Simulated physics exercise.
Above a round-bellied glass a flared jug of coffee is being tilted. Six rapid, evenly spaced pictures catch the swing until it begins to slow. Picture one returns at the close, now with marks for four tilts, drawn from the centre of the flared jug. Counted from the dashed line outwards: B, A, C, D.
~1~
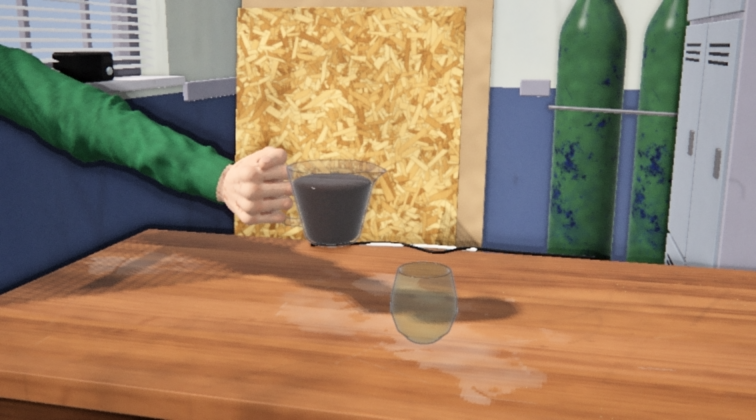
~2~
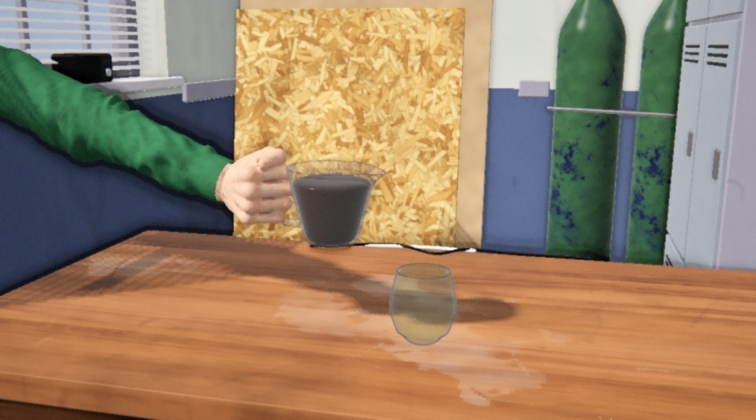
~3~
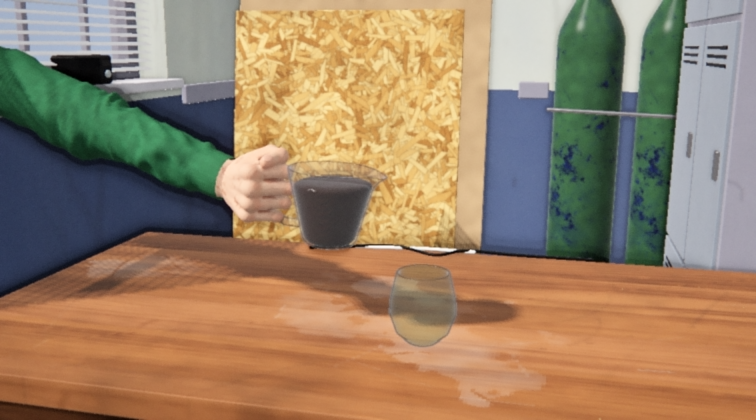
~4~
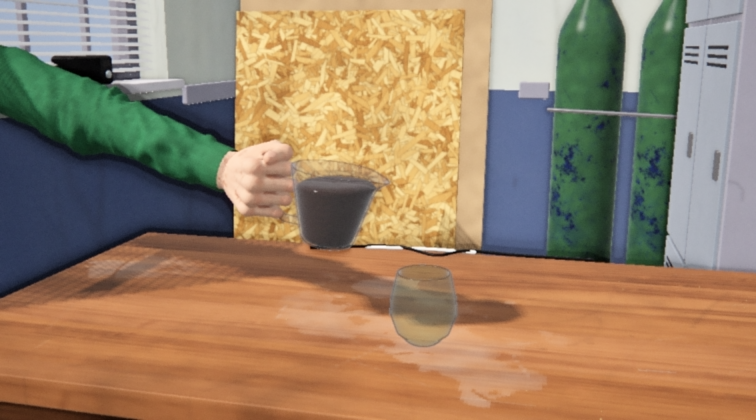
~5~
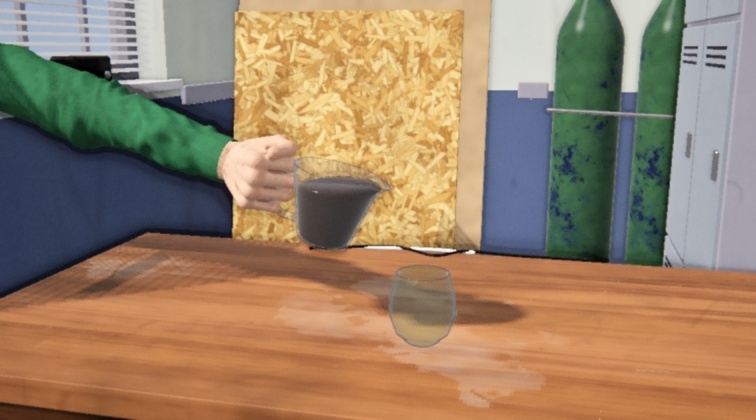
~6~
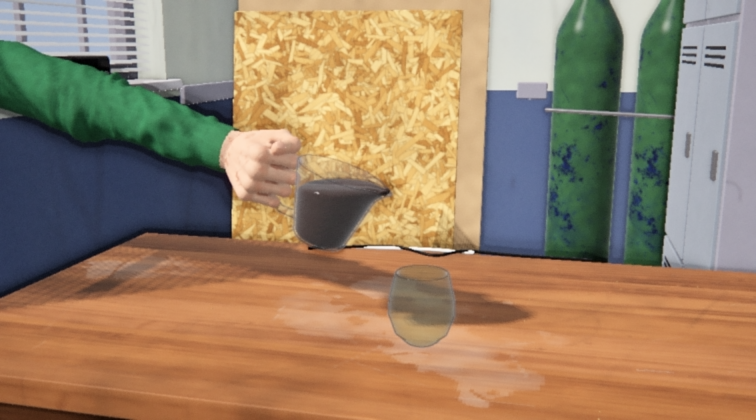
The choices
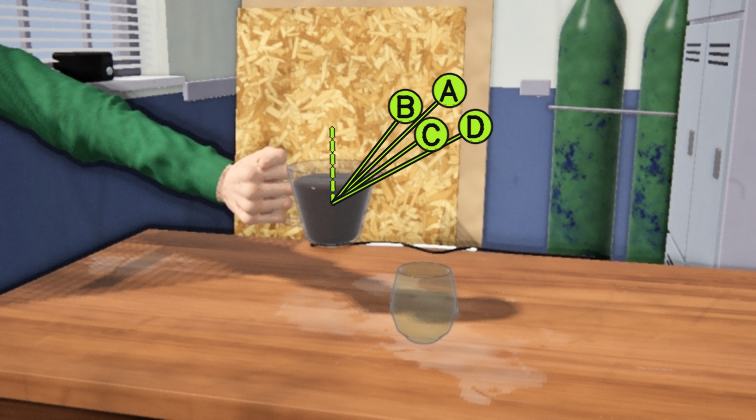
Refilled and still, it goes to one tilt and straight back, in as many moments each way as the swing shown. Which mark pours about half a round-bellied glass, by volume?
Best: A.
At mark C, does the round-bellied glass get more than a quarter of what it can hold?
Yes.
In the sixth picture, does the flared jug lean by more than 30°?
No.
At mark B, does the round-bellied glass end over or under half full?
Under half.
In lime, A at (437, 102); B at (396, 121); C at (416, 142); D at (460, 135).
If A is chosen, the round-bellied glass ends with about 48 % of what it can hold.
If B is chosen, the round-bellied glass ends with about 33 % of what it can hold.
If C is chosen, the round-bellied glass ends with about 64 % of what it can hold.
If D is chosen, the round-bellied glass ends with about 80 % of what it can hold.
